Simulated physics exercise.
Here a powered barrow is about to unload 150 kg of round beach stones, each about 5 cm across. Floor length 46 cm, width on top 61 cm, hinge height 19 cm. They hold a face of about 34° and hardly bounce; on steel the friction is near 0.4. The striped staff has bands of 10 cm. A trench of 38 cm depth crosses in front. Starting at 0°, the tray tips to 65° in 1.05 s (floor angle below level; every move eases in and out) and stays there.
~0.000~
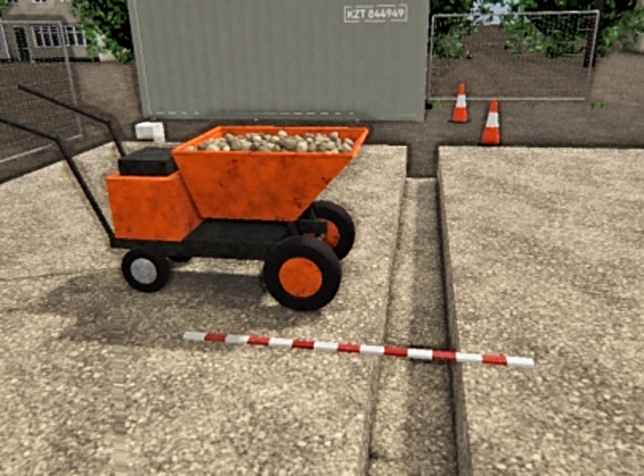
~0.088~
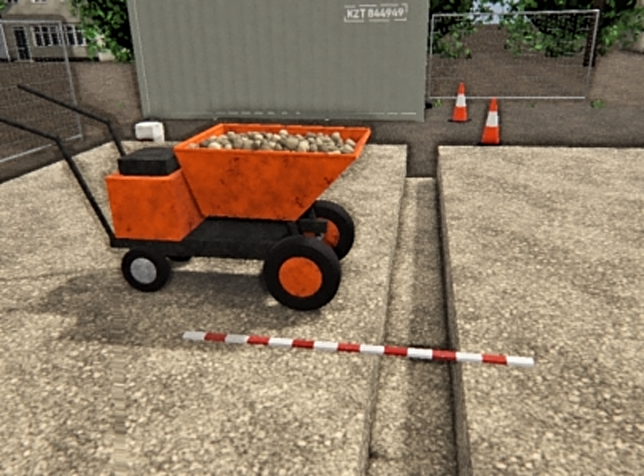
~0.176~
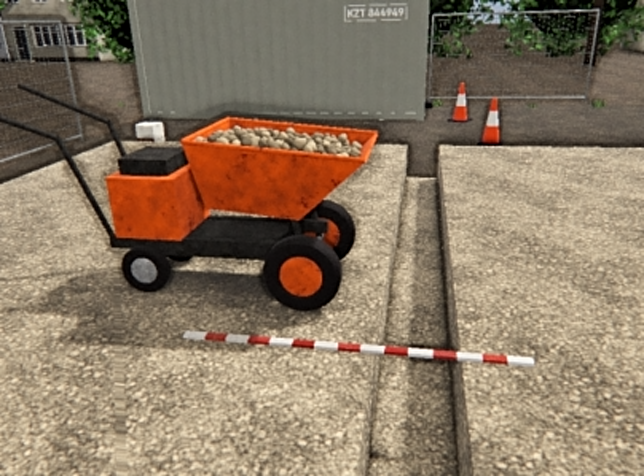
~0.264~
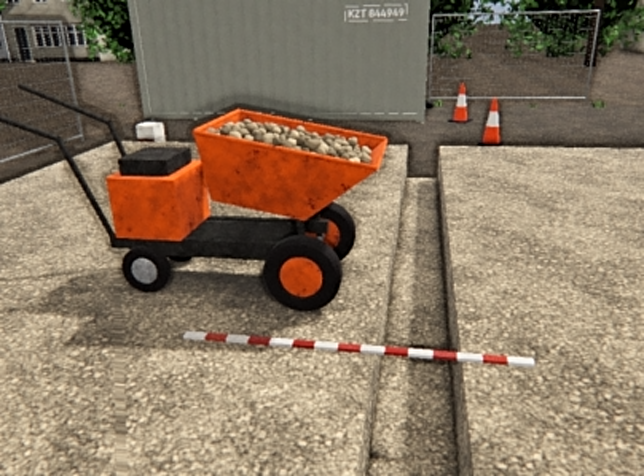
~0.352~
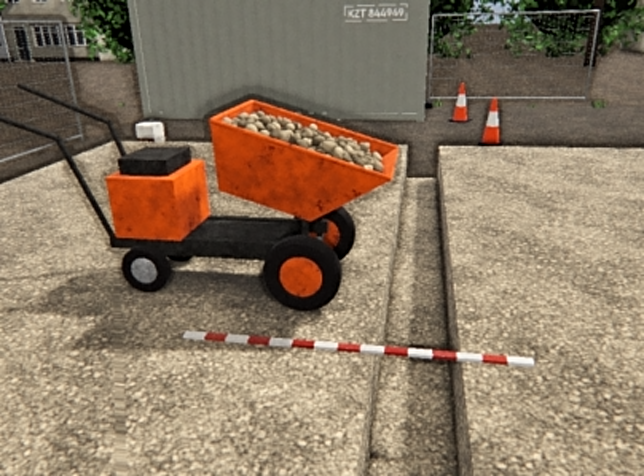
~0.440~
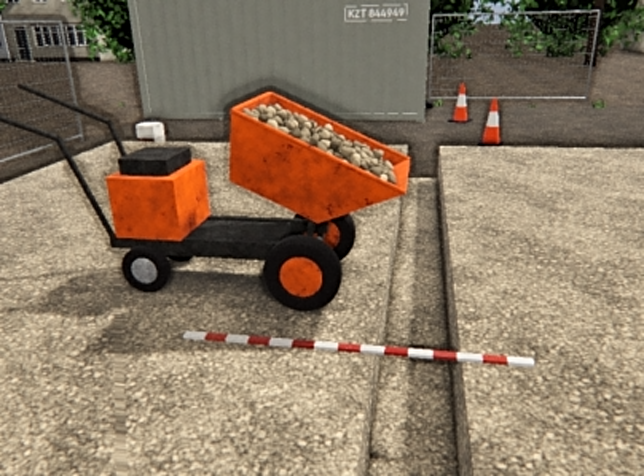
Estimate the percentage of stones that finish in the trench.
Close to 31 in a hundred.
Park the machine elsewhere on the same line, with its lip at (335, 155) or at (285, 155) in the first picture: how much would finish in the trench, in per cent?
First some 50, then 95 per cent.
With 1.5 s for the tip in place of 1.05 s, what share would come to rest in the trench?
Then about 35 per cent.
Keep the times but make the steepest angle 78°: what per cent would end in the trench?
It would be near 35 per cent.
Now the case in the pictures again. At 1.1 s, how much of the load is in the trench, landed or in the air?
About 5 per cent by then.
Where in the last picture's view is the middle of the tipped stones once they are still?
Around (492, 291).
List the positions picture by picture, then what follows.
In the first frame, lip at (353, 156), floor tilted 0°, highest stones at (283, 141).
In the second frame, the tray is at 1°, its lip at (356, 157); the top of the load is at (252, 140); the stones move at 0.3 m/s on average.
In the third frame, lip at (365, 161), floor tilted 5°, highest stones at (239, 134); the stones move at 0.5 m/s on average.
In the fourth frame, the tray is at 10°, its lip at (377, 168); the top of the load is at (244, 128); the stones move at 0.6 m/s on average.
In the fifth frame, lip at (391, 179), floor tilted 17°, highest stones at (255, 119); the stones move at 0.8 m/s on average.
In the sixth frame, the tray is at 25°, its lip at (405, 193); the top of the load is at (269, 112); the stones move at 0.8 m/s on average.
After 0.8 s the floor is at 55°; 100 % in the tray; the foremost stones are at (440, 233).
After 1.1 s the floor is at 65°; 64 % in the tray, 4 % in the trench, 31 % past the trench; the foremost stones are at (524, 293).
After 1.5 s the floor is at 65°; 28 % in the tray, 7 % in the trench, 65 % past the trench; the foremost stones are past the picture's edge.
After 3.5 s the floor is at 65°; 0 % in the tray, 31 % in the trench, 69 % past the trench; the foremost stones are past the picture's edge.
